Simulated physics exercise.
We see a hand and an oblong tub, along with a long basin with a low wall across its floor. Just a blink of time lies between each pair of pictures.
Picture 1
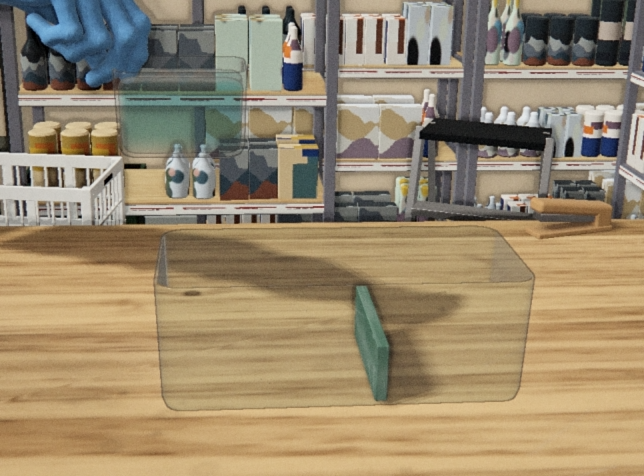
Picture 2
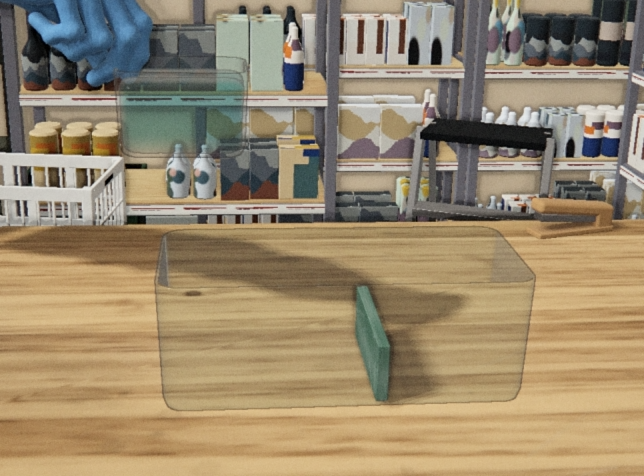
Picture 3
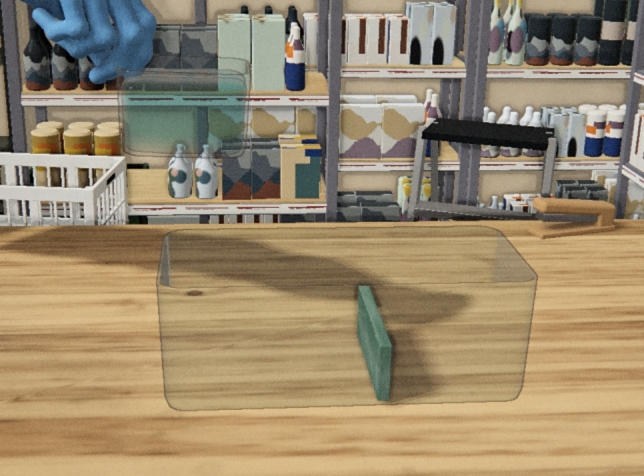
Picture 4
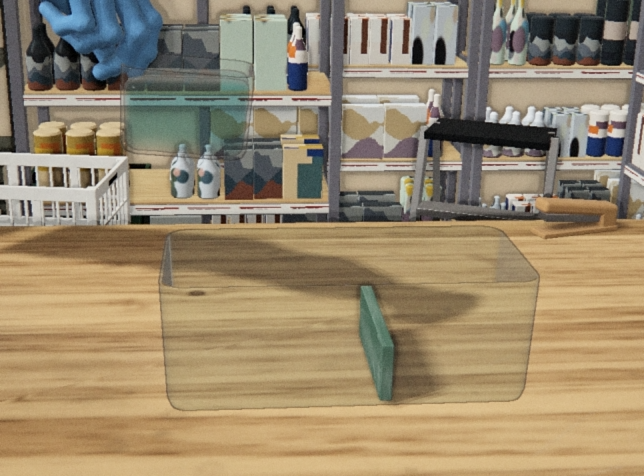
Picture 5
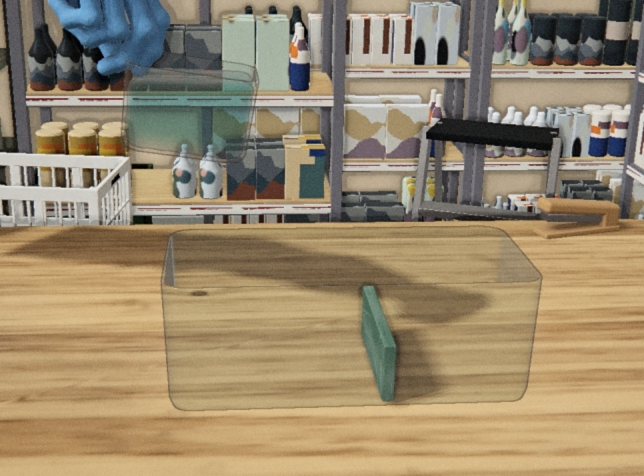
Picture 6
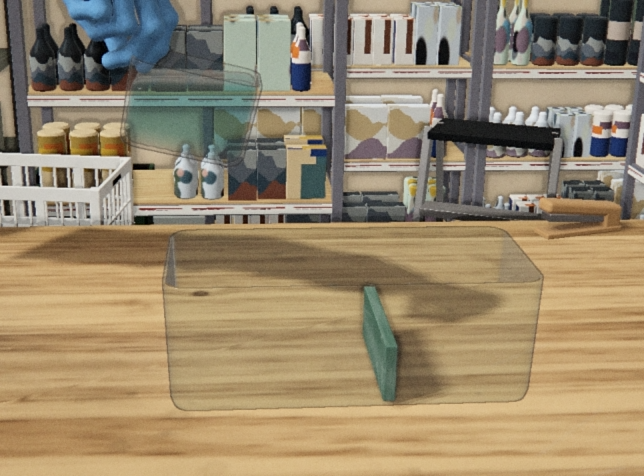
In this clip, a blue hand at the upper left holds a transparent oblong tub of teal liquid and gradually tilts it rightward, while a clear long basin with a low green wall inside stays on the wooden surface.
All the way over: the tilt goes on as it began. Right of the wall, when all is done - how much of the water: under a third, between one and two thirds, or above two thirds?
When all is done, under a third is there.
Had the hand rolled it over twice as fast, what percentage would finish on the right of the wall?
Close to 5 per cent.
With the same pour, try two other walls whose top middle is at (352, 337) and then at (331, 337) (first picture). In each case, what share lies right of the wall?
About 15 and 55 per cent.
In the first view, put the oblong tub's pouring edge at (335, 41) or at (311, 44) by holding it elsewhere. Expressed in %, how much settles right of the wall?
About 75 % the first time, about 70 % the second.
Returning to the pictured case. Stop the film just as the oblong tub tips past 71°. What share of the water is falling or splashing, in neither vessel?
Estimated: 35 per cent or thereabouts.
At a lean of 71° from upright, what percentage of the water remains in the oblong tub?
Close to 55 parts in a hundred remain.
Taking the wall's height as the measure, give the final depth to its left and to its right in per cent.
The left reads 30 in a hundred and the right 0 in a hundred.
A moment on, the oblong tub is tipped part way and 53 per cent is still to pour, 13 is left of the wall and 0 right of it.
Next, the oblong tub is tipped right over and 9 per cent is still to pour, 80 is left of the wall and 1 right of it.
Then the oblong tub is tipped right over and 0 per cent is still to pour, 96 is left of the wall and 2 right of it.
Later the oblong tub is tipped right over and 0 per cent is still to pour, 97 is left of the wall and 2 right of it.
At rest 97 per cent lies left of the wall, 2 right of it and 1 outside.
